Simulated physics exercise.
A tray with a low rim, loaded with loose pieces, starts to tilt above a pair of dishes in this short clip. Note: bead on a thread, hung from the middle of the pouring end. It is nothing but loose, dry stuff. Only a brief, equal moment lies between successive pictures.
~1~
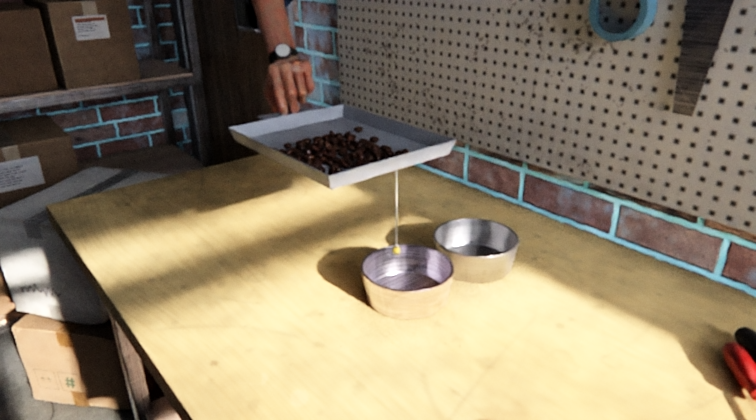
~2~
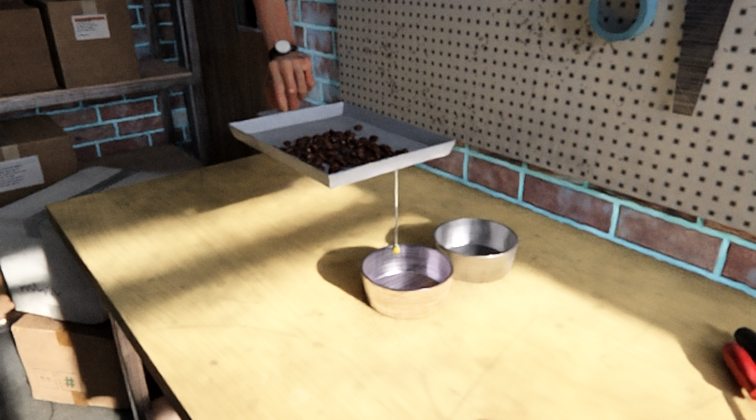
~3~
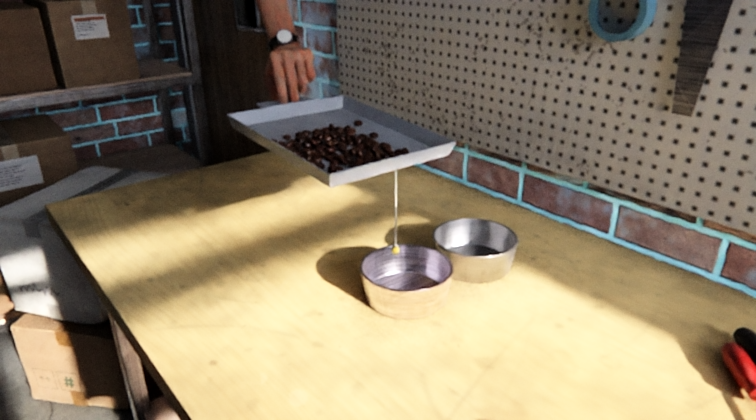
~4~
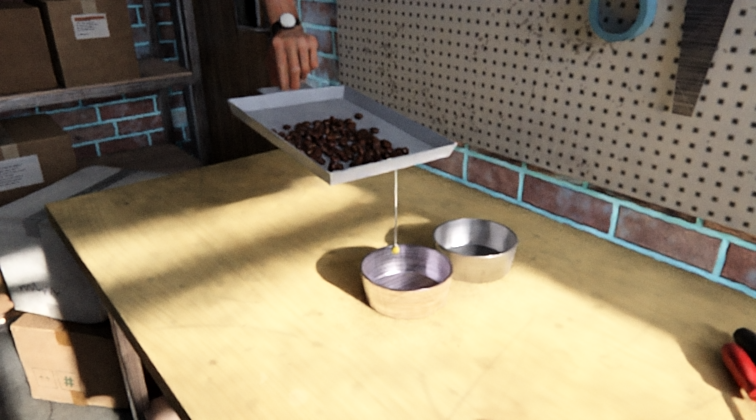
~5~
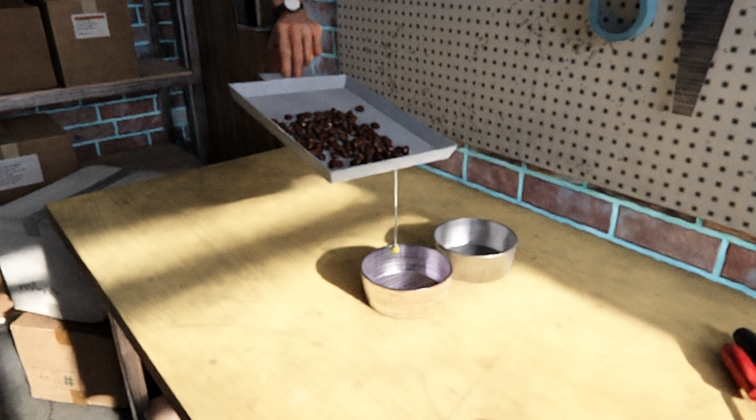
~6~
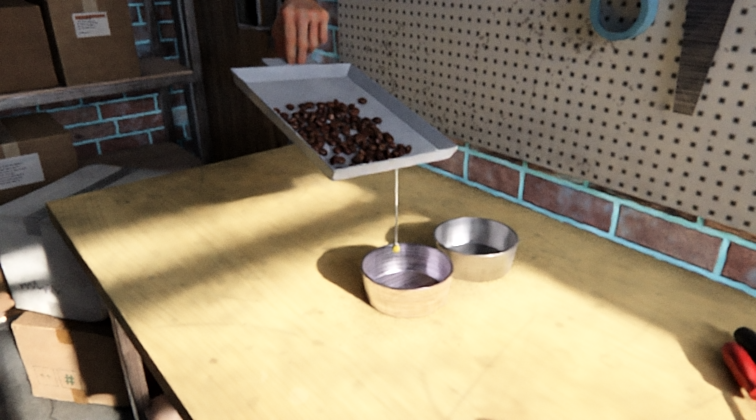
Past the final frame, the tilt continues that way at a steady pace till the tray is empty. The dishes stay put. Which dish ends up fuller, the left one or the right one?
I'd say most of it lands in the left one, honestly.
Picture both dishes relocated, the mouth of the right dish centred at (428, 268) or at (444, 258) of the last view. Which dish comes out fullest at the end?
For the first position it is the one at right; for the second, the one at right.
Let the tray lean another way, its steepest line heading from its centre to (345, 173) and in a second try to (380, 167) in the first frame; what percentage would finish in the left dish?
10 % and 50 %, roughly.
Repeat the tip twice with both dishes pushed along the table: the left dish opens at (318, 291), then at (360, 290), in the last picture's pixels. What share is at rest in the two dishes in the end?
First placement near 40 percent, second near 80 percent.
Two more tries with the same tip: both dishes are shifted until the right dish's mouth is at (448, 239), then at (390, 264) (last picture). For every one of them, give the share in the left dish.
About 10% on the first try and 0% on the second.
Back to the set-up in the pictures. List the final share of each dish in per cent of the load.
Roughly 50 in a hundred end in the left dish and roughly 20 in a hundred in the right dish.
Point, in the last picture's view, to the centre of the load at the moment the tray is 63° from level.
I'd put the middle of the pieces at roughly (404, 152).
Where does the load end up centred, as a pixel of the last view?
Near (426, 286), more or less.
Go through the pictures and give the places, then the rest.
In the first picture, corners of the pouring end at (331, 173) and (450, 139), level; middle of the load at (343, 153), flat chocolate drops; left dish at (439, 297); right dish at (507, 263); bead on its thread at (396, 250).
In the second picture, corners of the pouring end at (330, 172) and (450, 140), level; middle of the load at (342, 151).
In the third picture, corners of the pouring end at (331, 171) and (450, 141), tipped barely, lowest at the right corner; middle of the load at (342, 148).
In the fourth picture, corners of the pouring end at (332, 170) and (451, 143), tipped a little, lowest at the right corner; middle of the load at (343, 143).
In the fifth picture, corners of the pouring end at (333, 168) and (451, 144), tipped a little, lowest at the right corner; middle of the load at (344, 138).
In the sixth picture, corners of the pouring end at (335, 166) and (453, 145), tipped clearly, lowest at the right corner; middle of the load at (346, 132); left dish at (438, 296); right dish at (507, 262).
Soon, tray tipped steeply; nearly all on the tray; a stray few in the air.
A while on, tray tipped past a quarter turn; about a quarter on the tray; about a quarter in the left dish; about a quarter in the right dish; a small part outside both; a small part in the air.
Towards the end, tray tipped past a quarter turn; about half in the left dish; about a quarter in the right dish; about a quarter outside both.
Finally, tray tipped past a quarter turn; about half in the left dish; about a quarter in the right dish; about a quarter outside both.
